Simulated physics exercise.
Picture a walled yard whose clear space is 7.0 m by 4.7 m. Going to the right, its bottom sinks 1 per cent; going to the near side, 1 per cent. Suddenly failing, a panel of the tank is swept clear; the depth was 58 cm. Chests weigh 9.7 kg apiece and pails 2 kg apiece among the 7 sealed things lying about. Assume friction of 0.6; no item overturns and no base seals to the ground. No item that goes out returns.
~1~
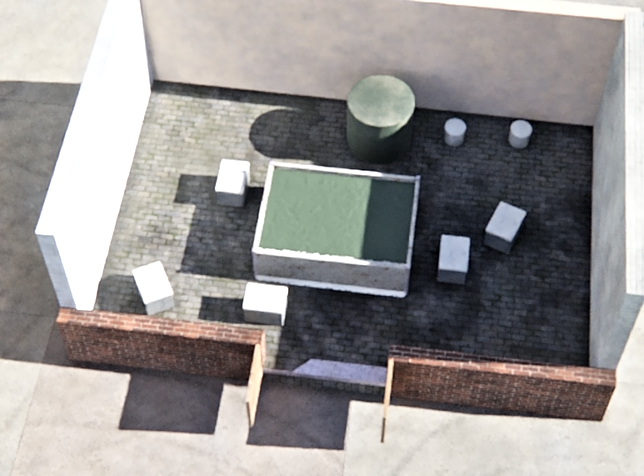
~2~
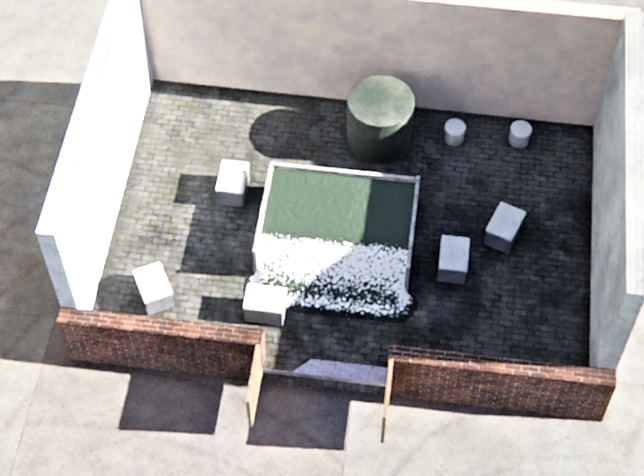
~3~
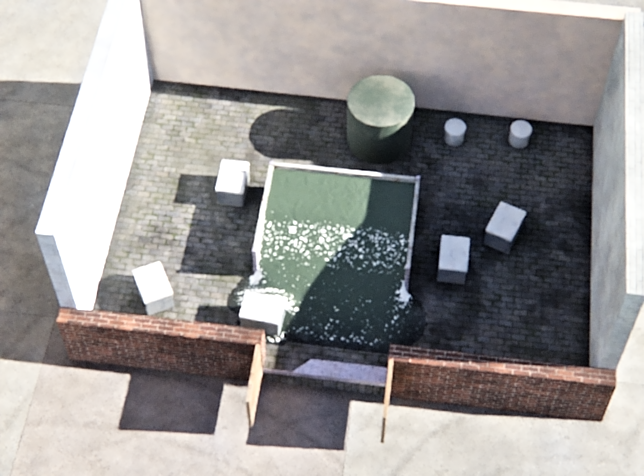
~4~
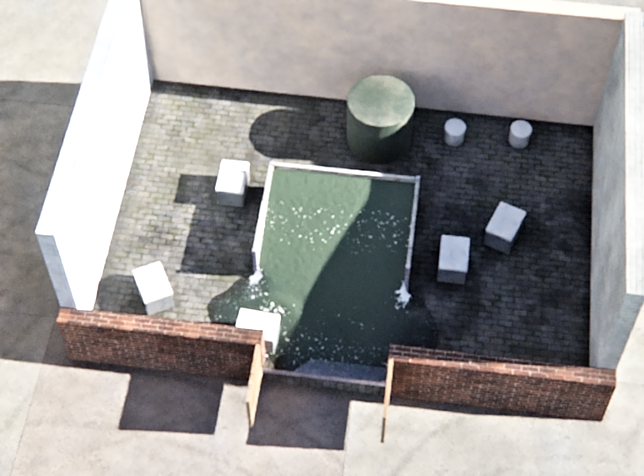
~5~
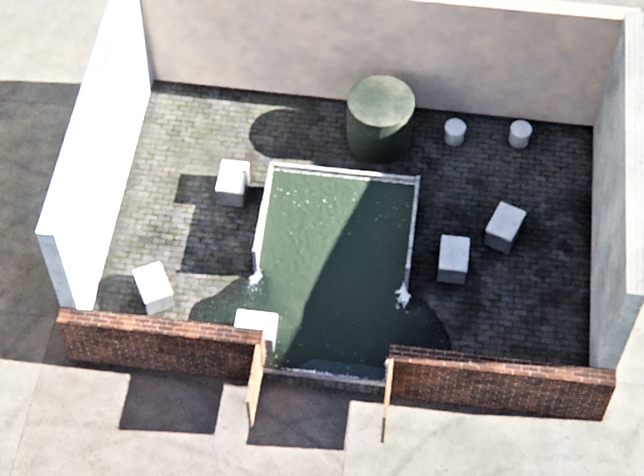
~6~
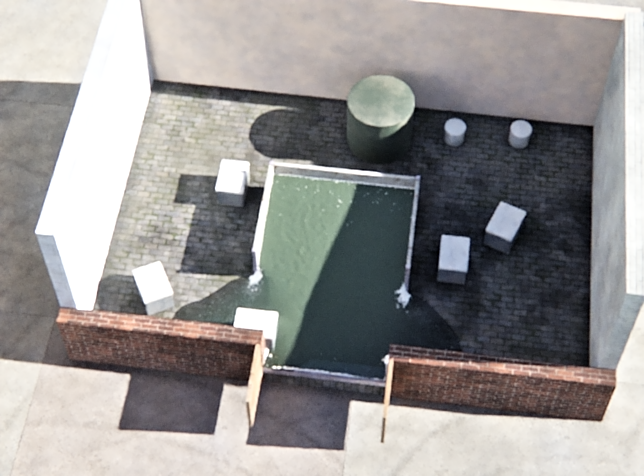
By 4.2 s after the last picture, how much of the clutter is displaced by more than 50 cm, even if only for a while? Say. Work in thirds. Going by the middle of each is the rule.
The share is less than one third.
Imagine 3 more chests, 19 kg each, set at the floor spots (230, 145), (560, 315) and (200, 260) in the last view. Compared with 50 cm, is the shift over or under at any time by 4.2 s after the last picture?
Below, below, below.
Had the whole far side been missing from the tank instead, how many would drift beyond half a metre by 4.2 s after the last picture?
Count: 3.
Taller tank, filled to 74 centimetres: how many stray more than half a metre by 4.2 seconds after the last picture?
Under that setup the answer is 2.
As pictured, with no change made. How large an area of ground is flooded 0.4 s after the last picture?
About 8.5 m2.
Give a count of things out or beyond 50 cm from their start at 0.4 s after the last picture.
Answer: 0.
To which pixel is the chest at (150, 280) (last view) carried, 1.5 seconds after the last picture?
It would be close to (143, 251) by then.
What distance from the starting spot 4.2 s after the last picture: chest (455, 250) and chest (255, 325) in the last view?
Going in order, that's 0 cm for one and 80 cm for the other.
Then, 0.4 s after the last picture 0 of 7 are over 50 cm from their spots; 1 afloat.
Then, 1.5 s after the last picture 1 of 7 are over 50 cm from their spots; 1 afloat.
Then, 2.8 s after the last picture 1 of 7 are over 50 cm from their spots; 1 afloat.
Then, 4.2 s after the last picture 2 of 7 are over 50 cm from their spots, and 2 have been at some point; 0 afloat.
